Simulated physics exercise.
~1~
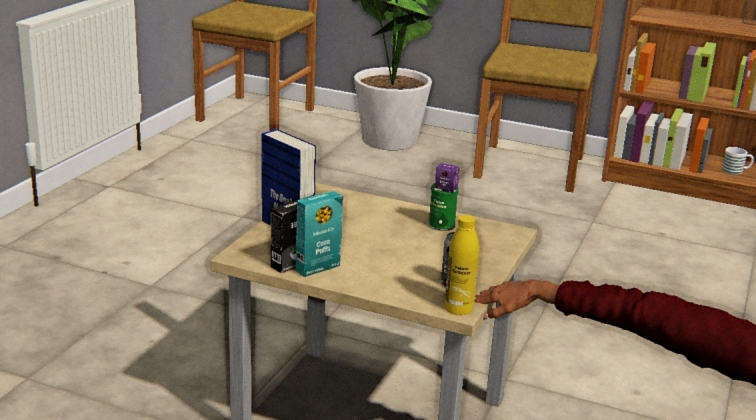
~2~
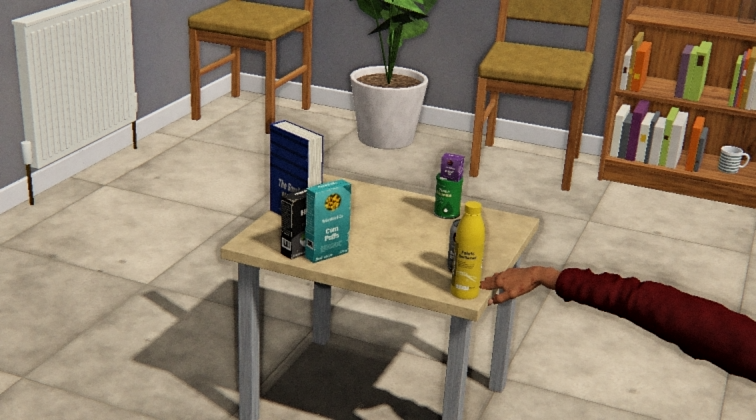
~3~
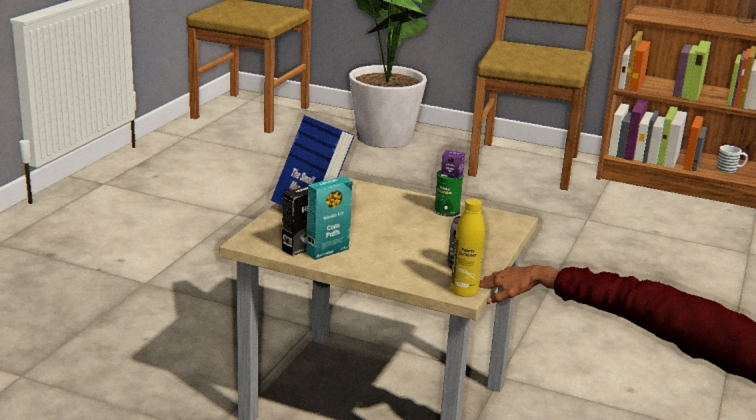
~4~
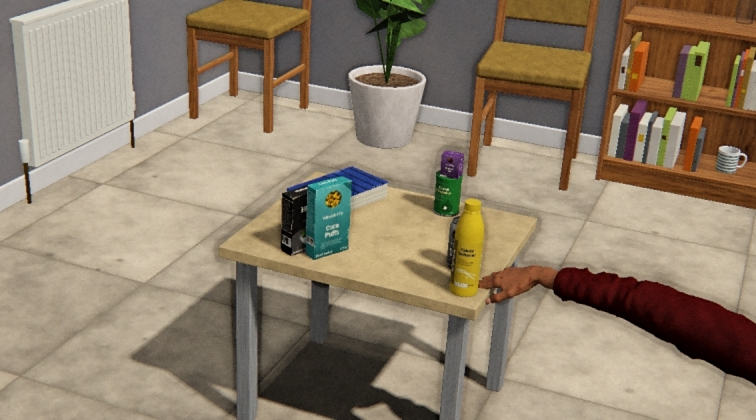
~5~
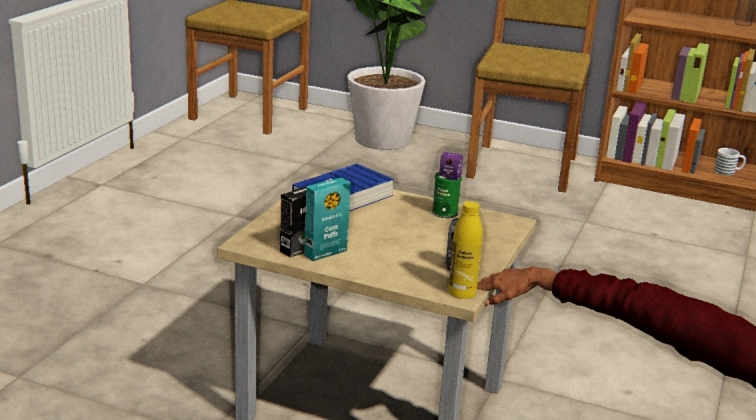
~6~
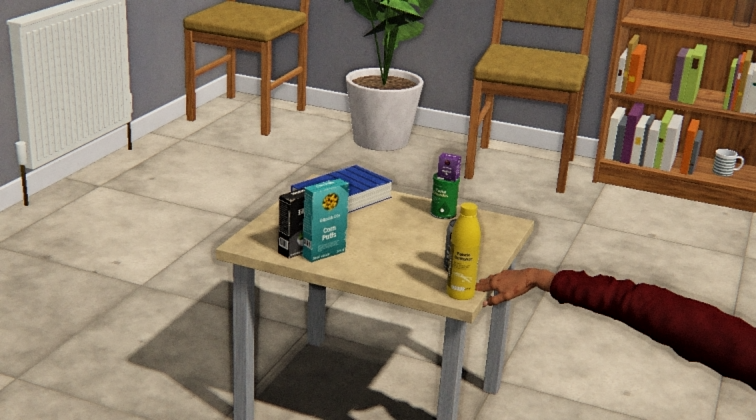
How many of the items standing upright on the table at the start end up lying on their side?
One item ends up lying on its side, the blue book.
